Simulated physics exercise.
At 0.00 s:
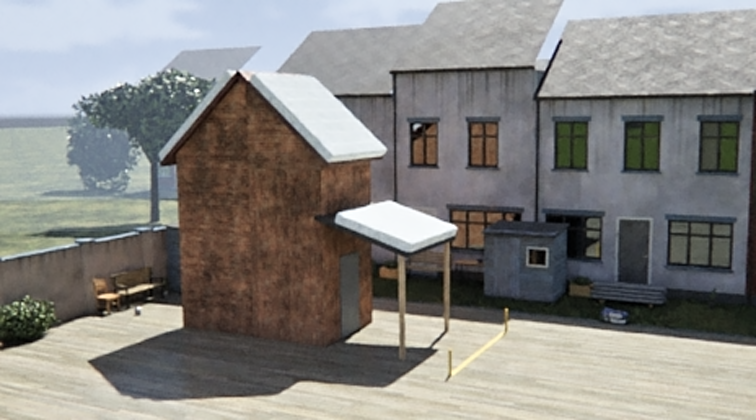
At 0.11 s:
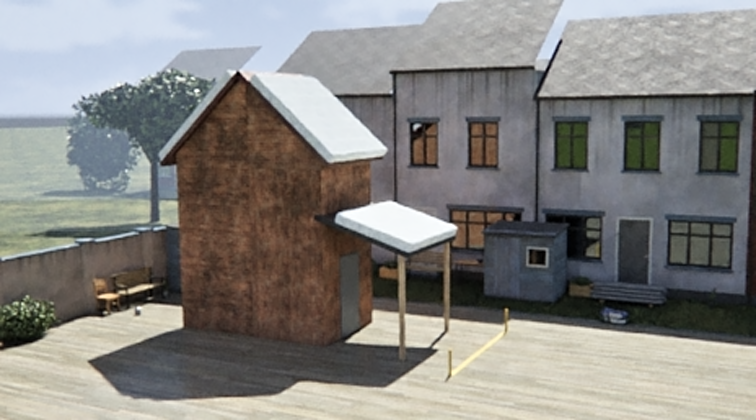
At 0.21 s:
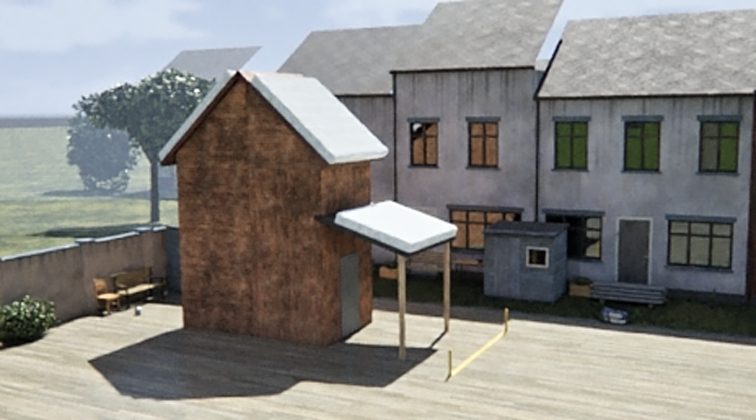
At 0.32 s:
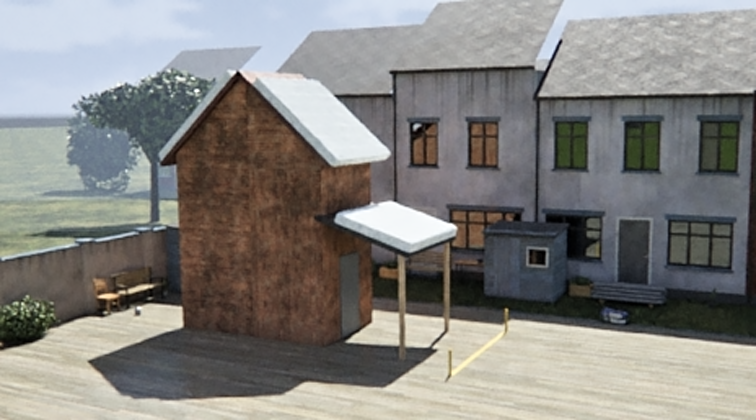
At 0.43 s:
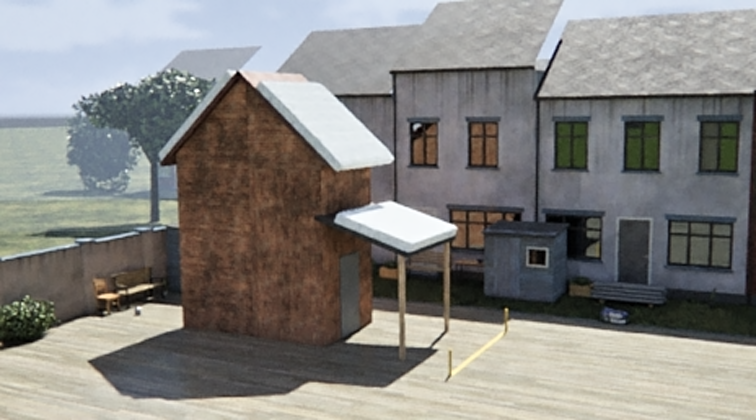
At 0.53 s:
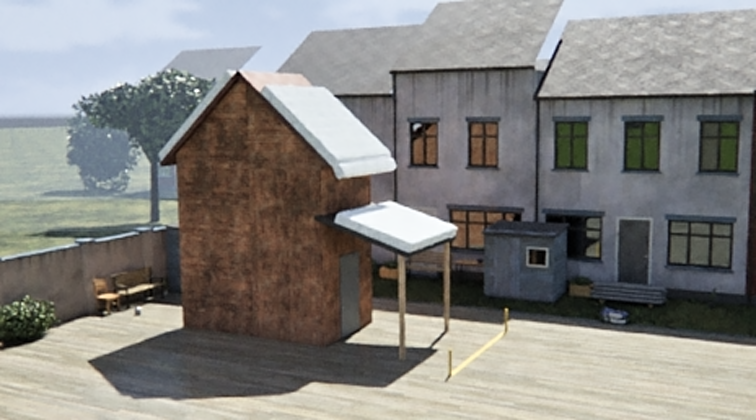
Wet snow slowly sliding down the steep roof of a rusty-brown house, its lower edge creeping out over a snow-covered porch roof.
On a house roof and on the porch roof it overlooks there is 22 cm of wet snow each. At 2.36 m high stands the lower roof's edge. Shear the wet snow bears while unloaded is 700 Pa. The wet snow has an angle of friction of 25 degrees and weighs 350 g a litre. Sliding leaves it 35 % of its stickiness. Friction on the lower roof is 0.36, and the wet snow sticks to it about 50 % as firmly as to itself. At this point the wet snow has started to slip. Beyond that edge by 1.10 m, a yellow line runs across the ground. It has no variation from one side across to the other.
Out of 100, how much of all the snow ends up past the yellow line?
About 42 %.
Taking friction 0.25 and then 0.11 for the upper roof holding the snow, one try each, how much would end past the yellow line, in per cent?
Roughly 50 per cent first, roughly 55 per cent second.
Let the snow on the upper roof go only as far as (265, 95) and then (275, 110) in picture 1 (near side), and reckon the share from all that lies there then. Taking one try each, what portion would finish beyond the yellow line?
Respectively 20 % and 14 %.
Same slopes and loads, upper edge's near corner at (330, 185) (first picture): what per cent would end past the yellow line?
That would come to around 7 %.
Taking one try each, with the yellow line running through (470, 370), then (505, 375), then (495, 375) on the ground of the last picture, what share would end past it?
About 35 %, 16 %, 25 %.
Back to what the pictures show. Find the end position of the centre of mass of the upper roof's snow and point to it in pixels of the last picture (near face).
It sits close to (457, 336).
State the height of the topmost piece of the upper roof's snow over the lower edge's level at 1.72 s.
Snow top above lower edge: Approx. 0.9 m.
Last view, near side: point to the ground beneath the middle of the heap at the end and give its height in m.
(470, 370), 0.3 m.
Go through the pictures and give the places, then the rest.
In the first picture, foremost bit of the wet snow at (329, 155).
In the second picture, foremost bit of the wet snow at (330, 156), its middle shifted 1.5 cm.
In the third picture, foremost bit of the wet snow at (331, 157), its middle shifted 6.3 cm, 2 % of it past the upper edge, in one piece.
In the fourth picture, foremost bit of the wet snow at (334, 161), its middle shifted 14 cm, 5 % of it past the upper edge, in one piece.
In the fifth picture, foremost bit of the wet snow at (337, 164), its middle shifted 26 cm, 10 % of it past the upper edge, in one piece.
In the sixth picture, foremost bit of the wet snow at (341, 167), its middle shifted 42 cm, 15 % of it past the upper edge, cracking.
After 1.07 s, none is below the lower edge and 0 % is past the line.
After 1.72 s, none is below the lower edge and 0 % is past the line.
After 2.36 s, 56 % is below the lower edge and 34 % is past the line.
After 3.00 s, 61 % is below the lower edge and 42 % is past the line.
After 4.10 s, 68 % is below the lower edge and 42 % is past the line.
